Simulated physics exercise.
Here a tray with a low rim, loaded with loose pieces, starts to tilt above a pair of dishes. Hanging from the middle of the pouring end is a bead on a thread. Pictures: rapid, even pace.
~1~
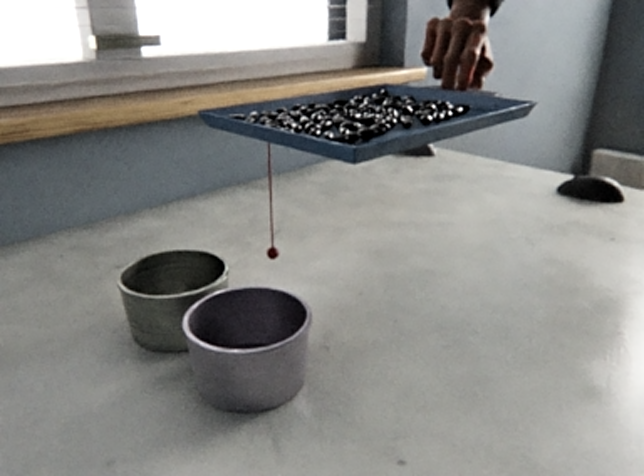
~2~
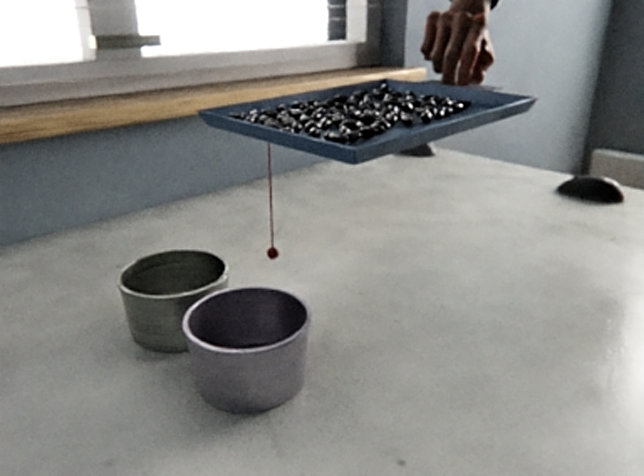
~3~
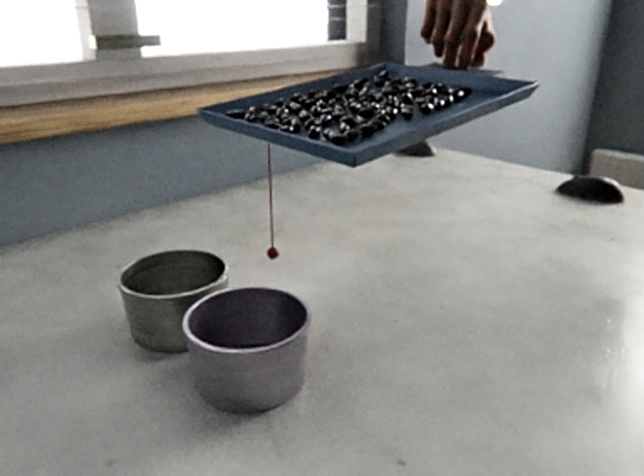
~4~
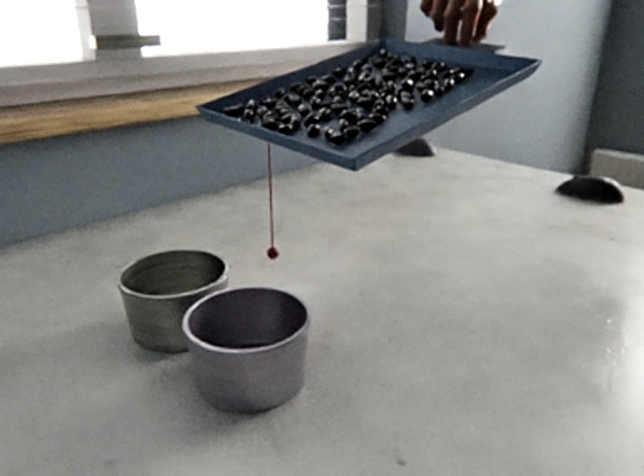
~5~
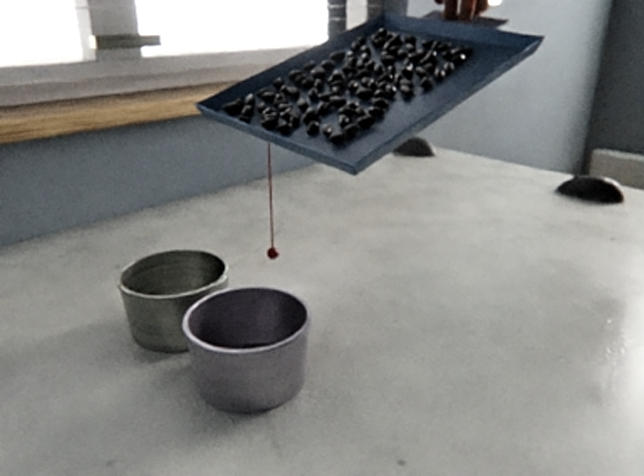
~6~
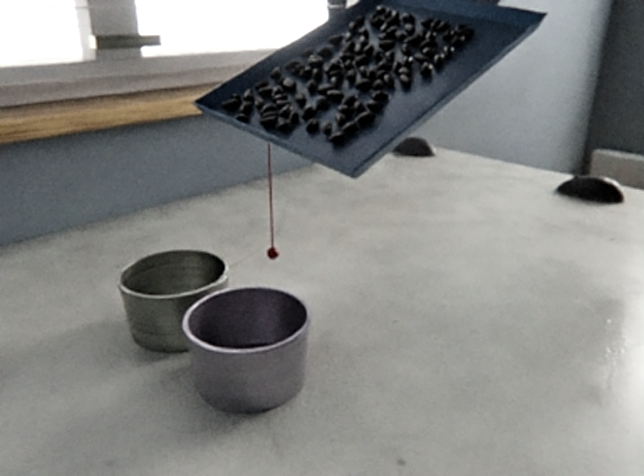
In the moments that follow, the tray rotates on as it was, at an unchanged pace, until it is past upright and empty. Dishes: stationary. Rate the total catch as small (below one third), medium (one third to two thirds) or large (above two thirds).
Medium.
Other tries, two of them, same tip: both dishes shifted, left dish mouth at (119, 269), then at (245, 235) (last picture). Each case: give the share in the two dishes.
Respectively 10 % and 0 %.
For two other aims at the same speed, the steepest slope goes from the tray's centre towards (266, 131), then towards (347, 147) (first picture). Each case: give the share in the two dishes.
You'd see roughly 50 per cent the first time and 30 per cent the second.
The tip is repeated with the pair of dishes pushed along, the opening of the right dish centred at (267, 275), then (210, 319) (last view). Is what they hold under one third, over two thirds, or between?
In order: Under a third, then less than a third.
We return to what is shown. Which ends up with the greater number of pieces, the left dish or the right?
The right side.
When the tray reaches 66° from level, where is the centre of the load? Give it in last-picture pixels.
I'd mark it close to (307, 145).
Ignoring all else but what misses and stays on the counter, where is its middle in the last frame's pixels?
Look around pixel (333, 410).
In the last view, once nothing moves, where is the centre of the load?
Close to (279, 386), more or less.
Shortly afterwards, tray tipped steeply; the bulk on the tray; near a quarter in the air.
Next, tray tipped past a quarter turn; near a third in the right dish; only a few in the left dish; near half outside both; a little in the air.
Some moments later, tray tipped past a quarter turn; near a third in the right dish; a little in the left dish; near half outside both.
In the end, tray tipped past a quarter turn; near a third in the right dish; a little in the left dish; near half outside both.
